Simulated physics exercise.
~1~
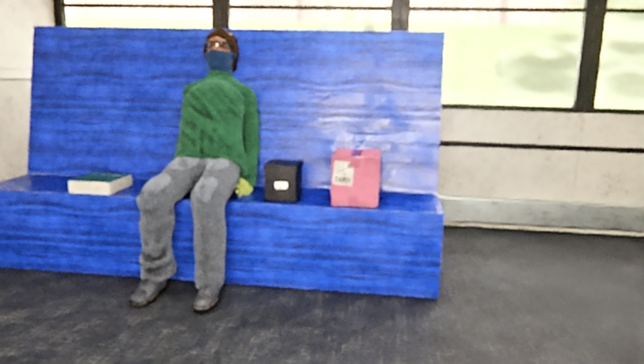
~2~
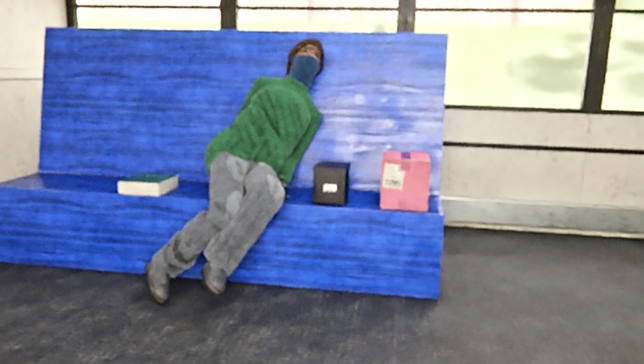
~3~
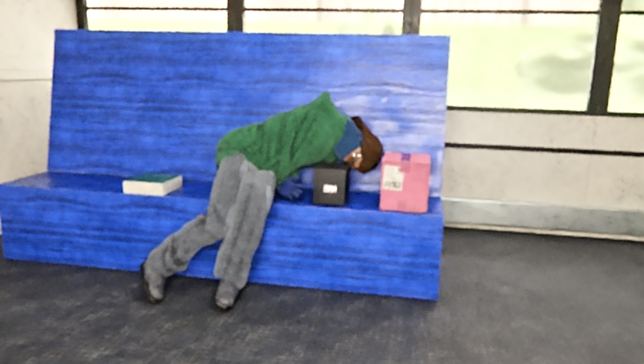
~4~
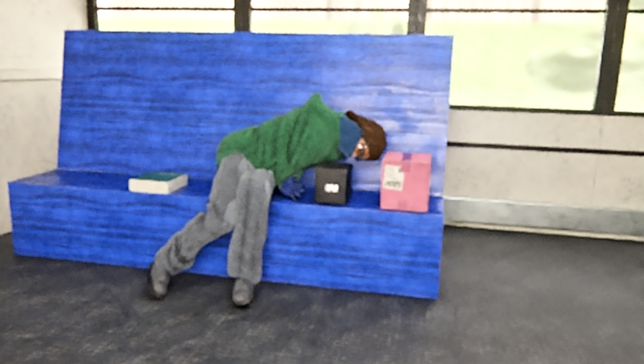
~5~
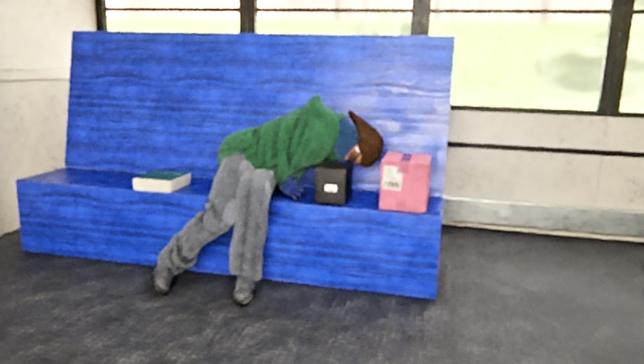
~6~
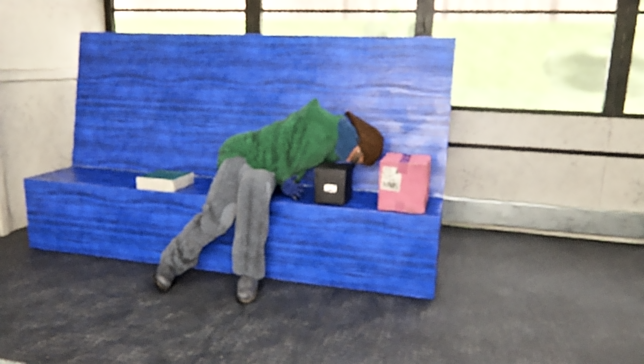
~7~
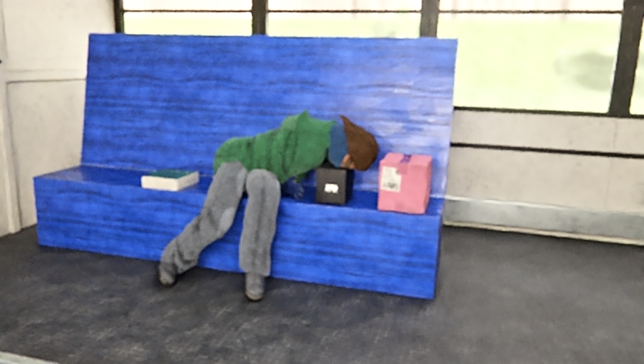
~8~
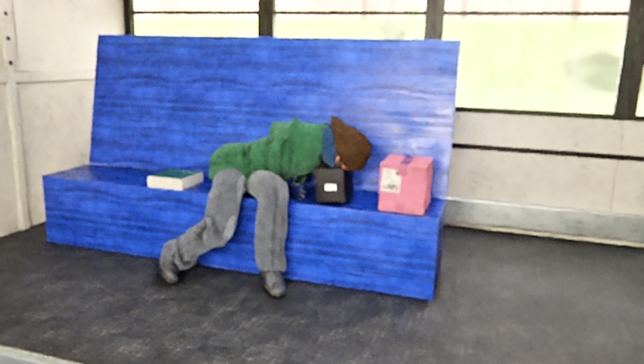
A person in a green top sitting on a blue bench tipped over to the right and slumped with their head down by a black box, while the boxes slid slightly right, and everything ended still on the seat, the pink box upright.
